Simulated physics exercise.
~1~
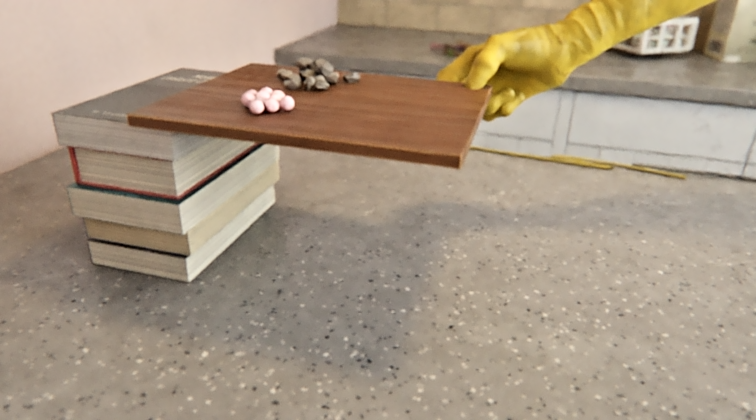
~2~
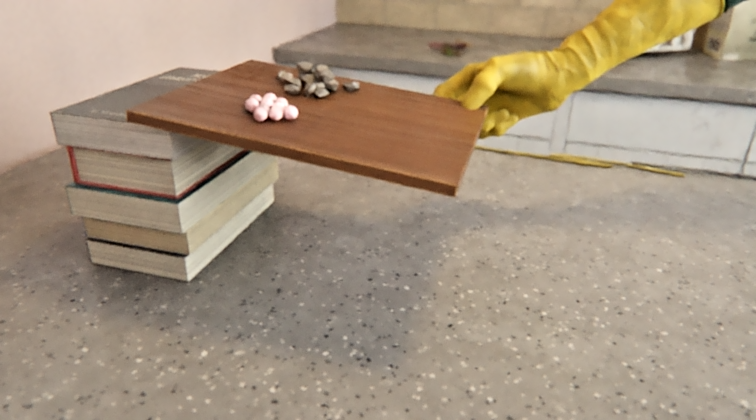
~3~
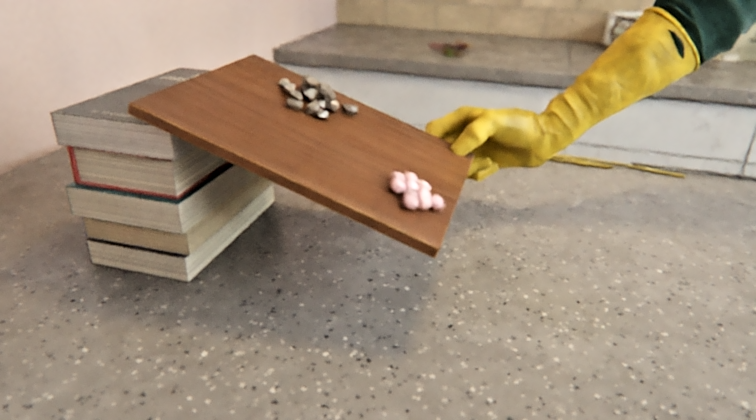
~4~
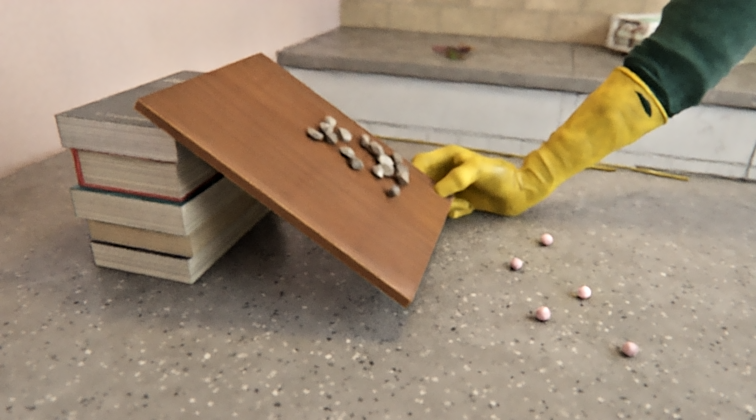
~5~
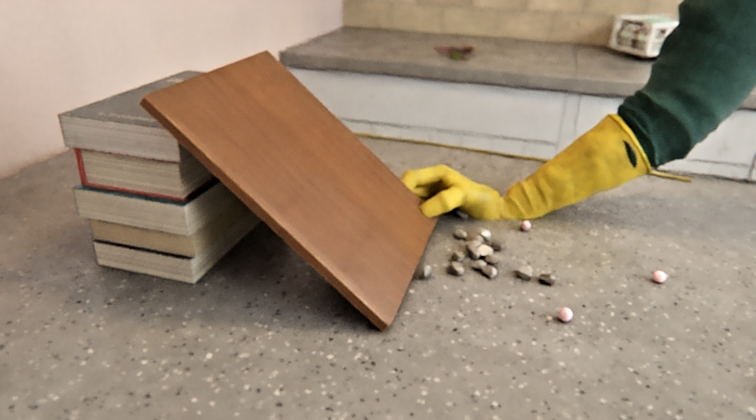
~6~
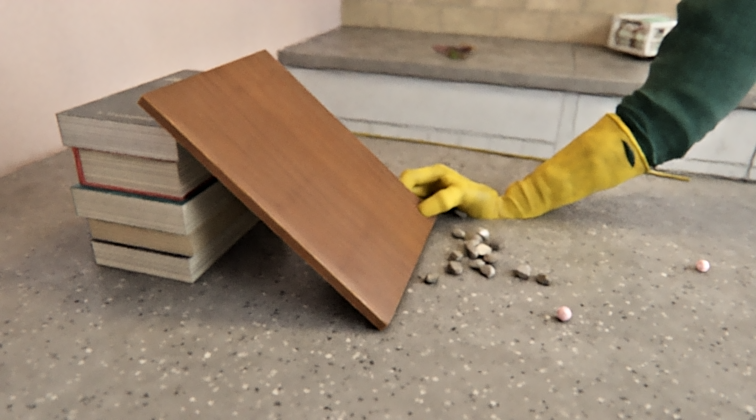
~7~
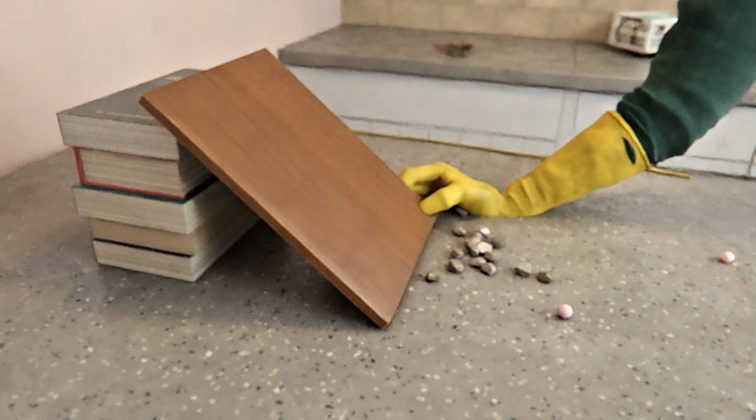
A hand in a yellow rubber glove holds up the right end of a brown wooden board on a speckled grey counter, seen from the front by a slightly swaying camera. The board's left end rests on a stack of books, with pink balls nearer the viewer and grey-brown pebbles behind. As the hand lowers its end, the balls move down first and scatter across the counter. The pebbles then slide off and stop in a loose cluster near the board's foot. The board rests steeply, and the few balls still in view lie farther out, one near the right edge.
